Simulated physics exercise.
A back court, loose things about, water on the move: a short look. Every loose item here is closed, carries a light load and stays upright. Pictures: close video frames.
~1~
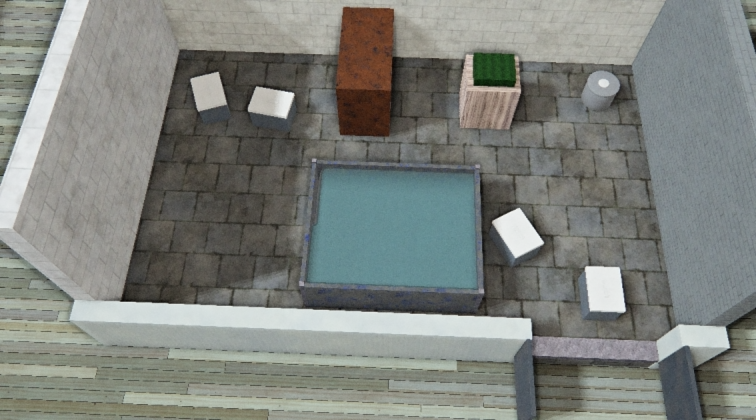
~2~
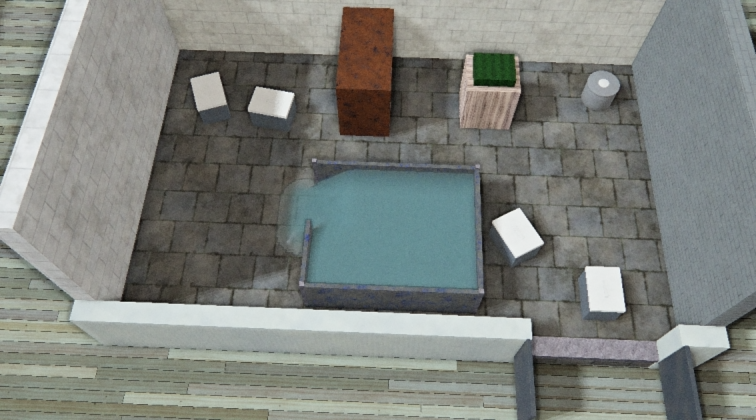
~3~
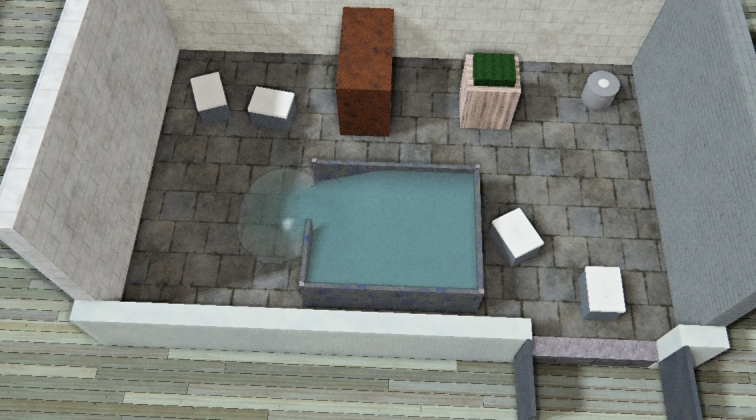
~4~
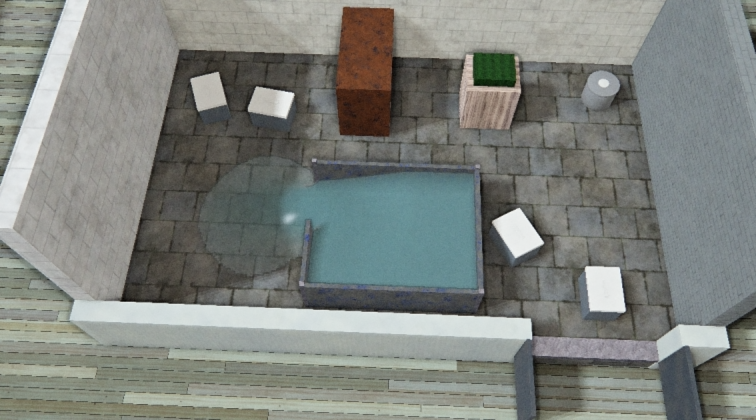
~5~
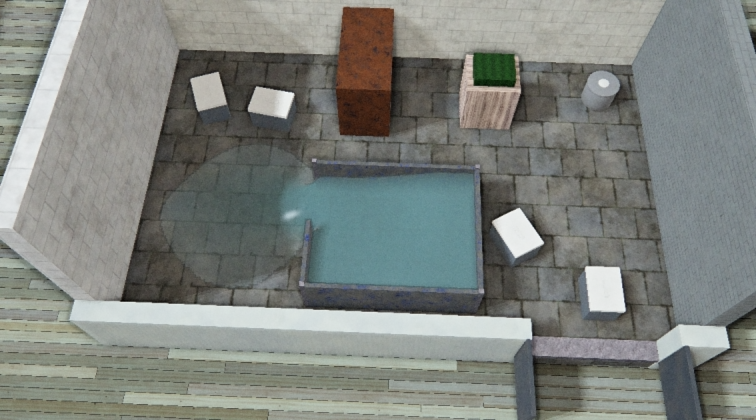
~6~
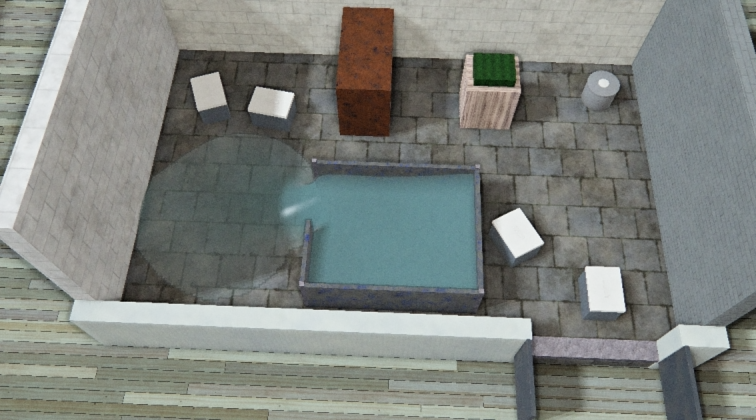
Water pours from the left side of a raised pool and spreads across the stone floor.
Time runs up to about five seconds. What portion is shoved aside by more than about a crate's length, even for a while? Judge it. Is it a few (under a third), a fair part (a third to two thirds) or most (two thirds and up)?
A few.
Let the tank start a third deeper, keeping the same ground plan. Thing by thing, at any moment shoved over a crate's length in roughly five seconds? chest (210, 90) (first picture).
Regarding the one you named: Carried at least that far.
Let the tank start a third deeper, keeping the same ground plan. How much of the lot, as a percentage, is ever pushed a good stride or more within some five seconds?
About 20 %.
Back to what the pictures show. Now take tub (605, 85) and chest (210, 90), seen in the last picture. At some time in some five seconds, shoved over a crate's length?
Taking them as you listed them, I'd say too little for the first and travelled that much for the second.
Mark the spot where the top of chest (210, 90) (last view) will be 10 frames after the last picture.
Estimated position: Roughly (218, 59).
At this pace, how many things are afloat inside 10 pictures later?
The total here is 0.
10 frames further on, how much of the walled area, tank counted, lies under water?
About 40 in a hundred.
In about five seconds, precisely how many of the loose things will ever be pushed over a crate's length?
1 in total.
A moment on, 0 of 5 are well off their spots; 0 afloat.
Next, 1 of 5 are well off their spots; 0 afloat.
Later, 1 of 5 are well off their spots; 0 afloat.
In the end, 1 of 5 are well off their spots, and 1 have been at some point; 0 afloat.
